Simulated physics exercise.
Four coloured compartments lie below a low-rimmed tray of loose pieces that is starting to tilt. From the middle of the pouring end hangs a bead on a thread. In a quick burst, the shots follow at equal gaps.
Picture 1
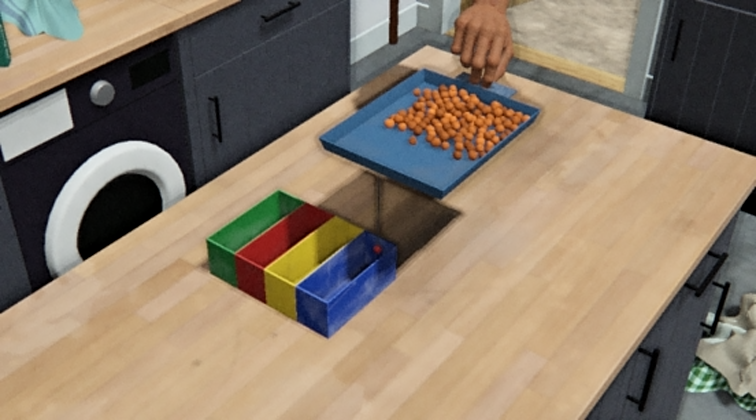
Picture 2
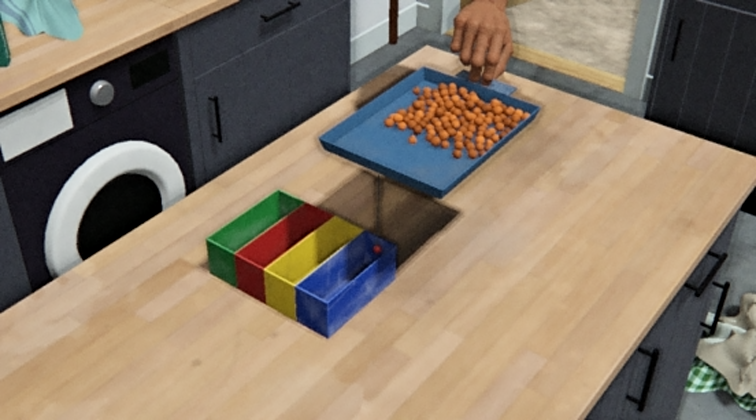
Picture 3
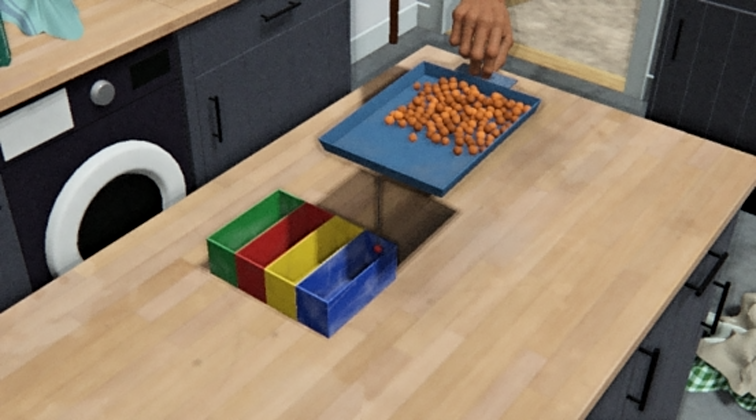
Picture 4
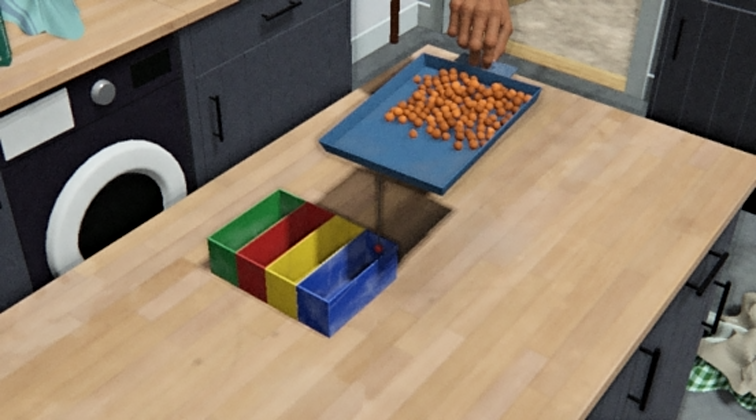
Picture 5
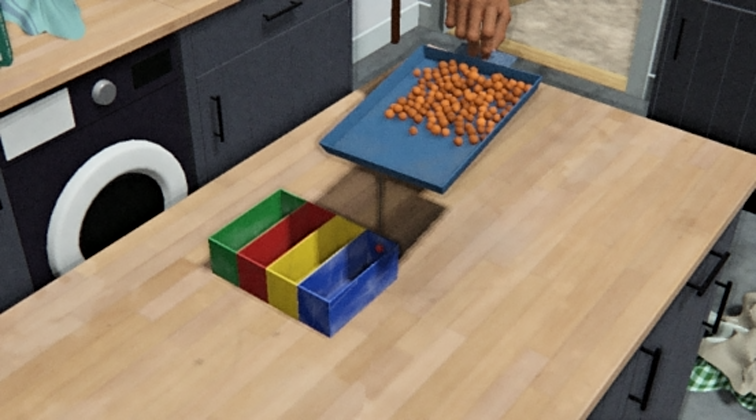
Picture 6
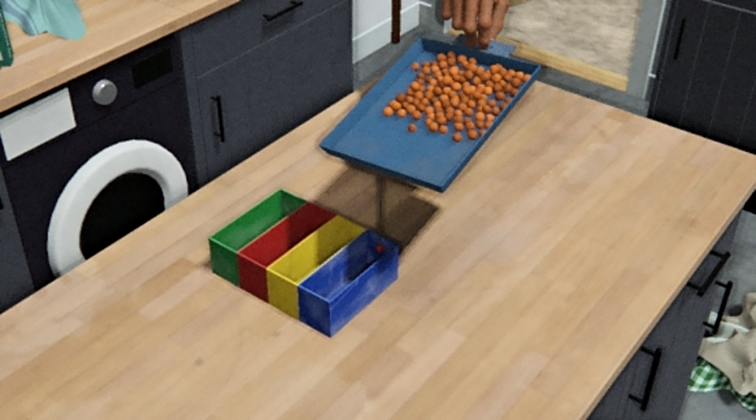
A hand slowly raises the far end of a blue tray holding orange-brown pieces.
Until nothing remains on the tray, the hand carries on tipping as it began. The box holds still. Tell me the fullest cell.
It is the yellow one.
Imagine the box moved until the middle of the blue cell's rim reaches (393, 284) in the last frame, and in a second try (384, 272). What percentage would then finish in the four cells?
First try: Around 100 percent; second try: Around 100 percent.
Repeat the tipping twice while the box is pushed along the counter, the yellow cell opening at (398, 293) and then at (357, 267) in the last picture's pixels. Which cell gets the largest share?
Result 1: That green cell. Result 2: The red cell.
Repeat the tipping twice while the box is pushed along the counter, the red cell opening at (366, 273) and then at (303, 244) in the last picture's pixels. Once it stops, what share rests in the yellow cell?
Around 0 and then 40 per cent.
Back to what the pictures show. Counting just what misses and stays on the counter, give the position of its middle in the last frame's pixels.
Estimate: Around (367, 340).
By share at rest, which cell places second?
In second place: The blue cell.
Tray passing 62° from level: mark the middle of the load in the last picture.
In the last view, the load is centred close to (363, 146).
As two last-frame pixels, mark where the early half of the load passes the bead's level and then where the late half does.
It passes near (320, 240) first and then near (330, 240).
Soon, tray tipped steeply; most on the tray; a stray few in the yellow cell; a stray few in the blue cell; a small part falling or outside the box.
A while on, tray tipped past a quarter turn; about a third on the tray; about a quarter in the yellow cell; a small part in the blue cell; a stray few in the red cell; a stray few in the green cell; about a quarter falling or outside the box.
Towards the end, tray tipped past a quarter turn; about half in the yellow cell; about a quarter in the blue cell; a small part in the red cell; a stray few in the green cell; a small part falling or outside the box.
Finally, tray tipped past a quarter turn; about half in the yellow cell; about a quarter in the blue cell; a small part in the red cell; a stray few in the green cell; a small part outside the box.
